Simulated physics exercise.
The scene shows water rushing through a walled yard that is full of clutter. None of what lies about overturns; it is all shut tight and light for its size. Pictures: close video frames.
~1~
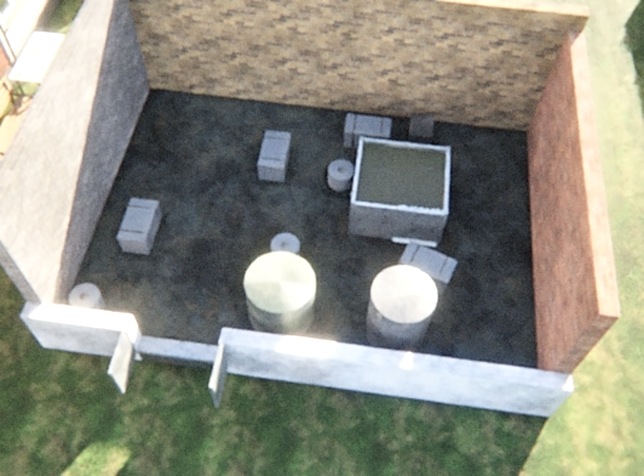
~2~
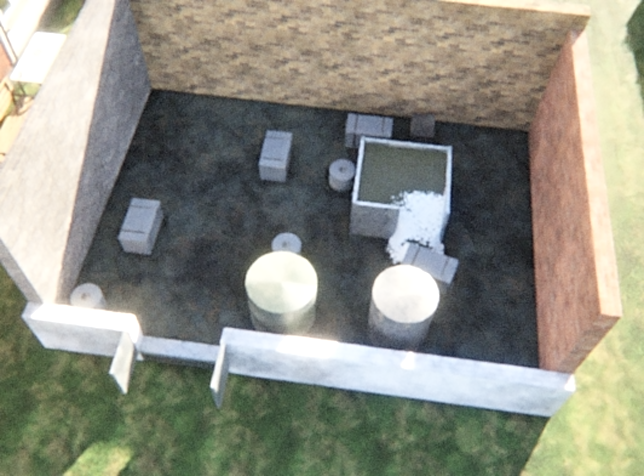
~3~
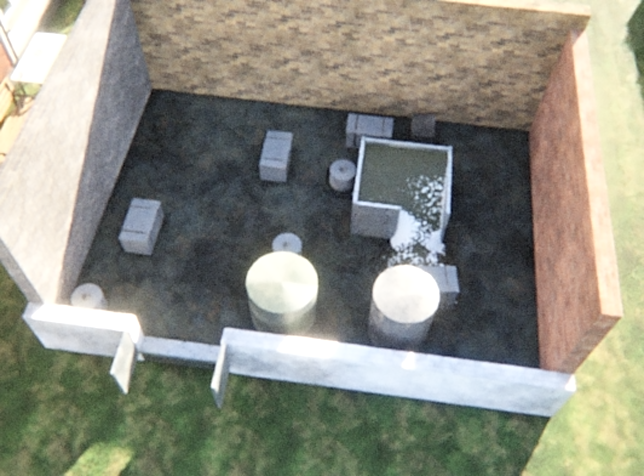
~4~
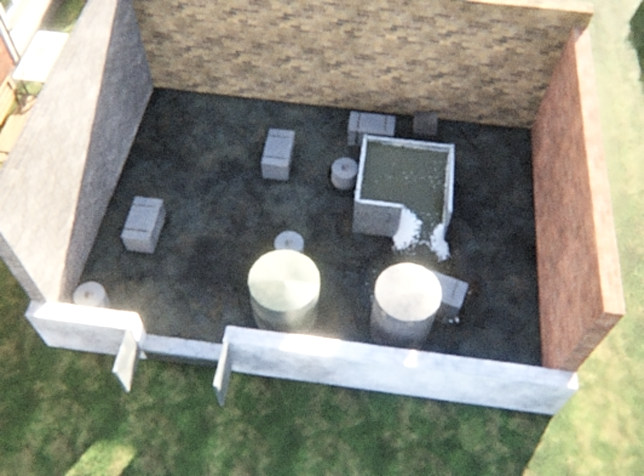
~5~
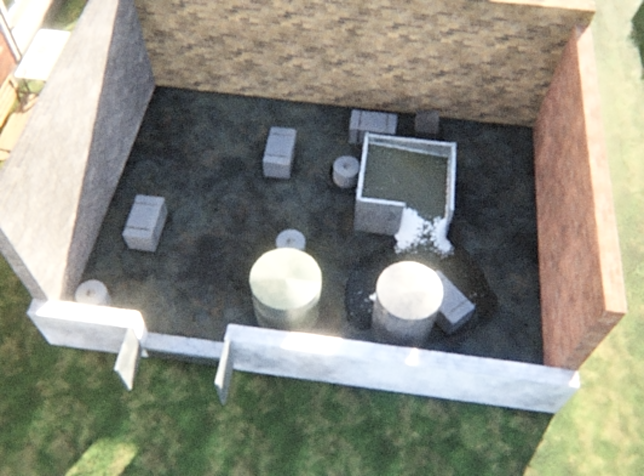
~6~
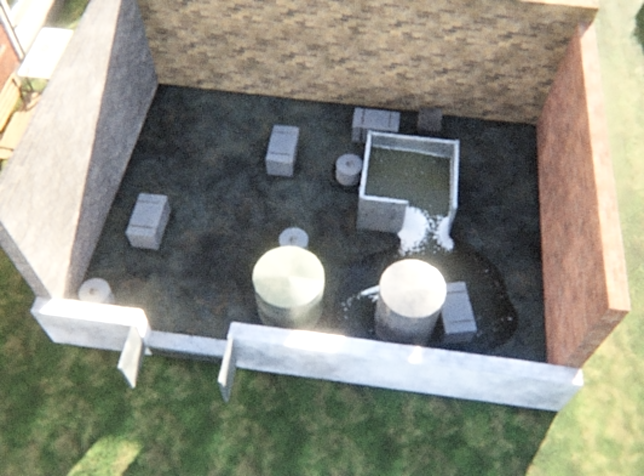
Walled yard with scattered crates and barrels, water bursting from a raised square tank, shifting one nearby crate and spreading across the ground.
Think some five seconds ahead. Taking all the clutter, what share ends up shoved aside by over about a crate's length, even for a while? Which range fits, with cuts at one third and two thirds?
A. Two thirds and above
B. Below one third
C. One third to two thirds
B.
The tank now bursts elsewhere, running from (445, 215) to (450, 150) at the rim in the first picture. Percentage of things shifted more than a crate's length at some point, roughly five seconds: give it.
Near 40 in a hundred.
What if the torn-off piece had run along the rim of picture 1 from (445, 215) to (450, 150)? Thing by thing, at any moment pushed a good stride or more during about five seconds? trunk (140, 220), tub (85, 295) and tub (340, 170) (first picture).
Never got that far, never got that far, never got that far.
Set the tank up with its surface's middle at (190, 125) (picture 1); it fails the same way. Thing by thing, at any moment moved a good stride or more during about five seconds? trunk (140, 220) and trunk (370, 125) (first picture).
Going in the order given, the first got carried that far and the second did not get there.
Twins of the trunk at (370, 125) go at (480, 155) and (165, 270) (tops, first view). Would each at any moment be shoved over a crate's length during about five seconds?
Going one by one, I'd say gets shoved clear for the first and not displaced that far for the second.
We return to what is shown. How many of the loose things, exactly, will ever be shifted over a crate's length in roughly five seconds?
By my reckoning the answer is 1.
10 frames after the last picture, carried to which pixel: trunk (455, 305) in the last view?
It should end up around (519, 317).
A moment on, 1 of 8 are well off their spots; 1 afloat.
Next, 1 of 8 are well off their spots; 1 afloat.
Later, 1 of 8 are well off their spots; 1 afloat.
In the end, 1 of 8 are well off their spots, and 1 have been at some point; 1 afloat.
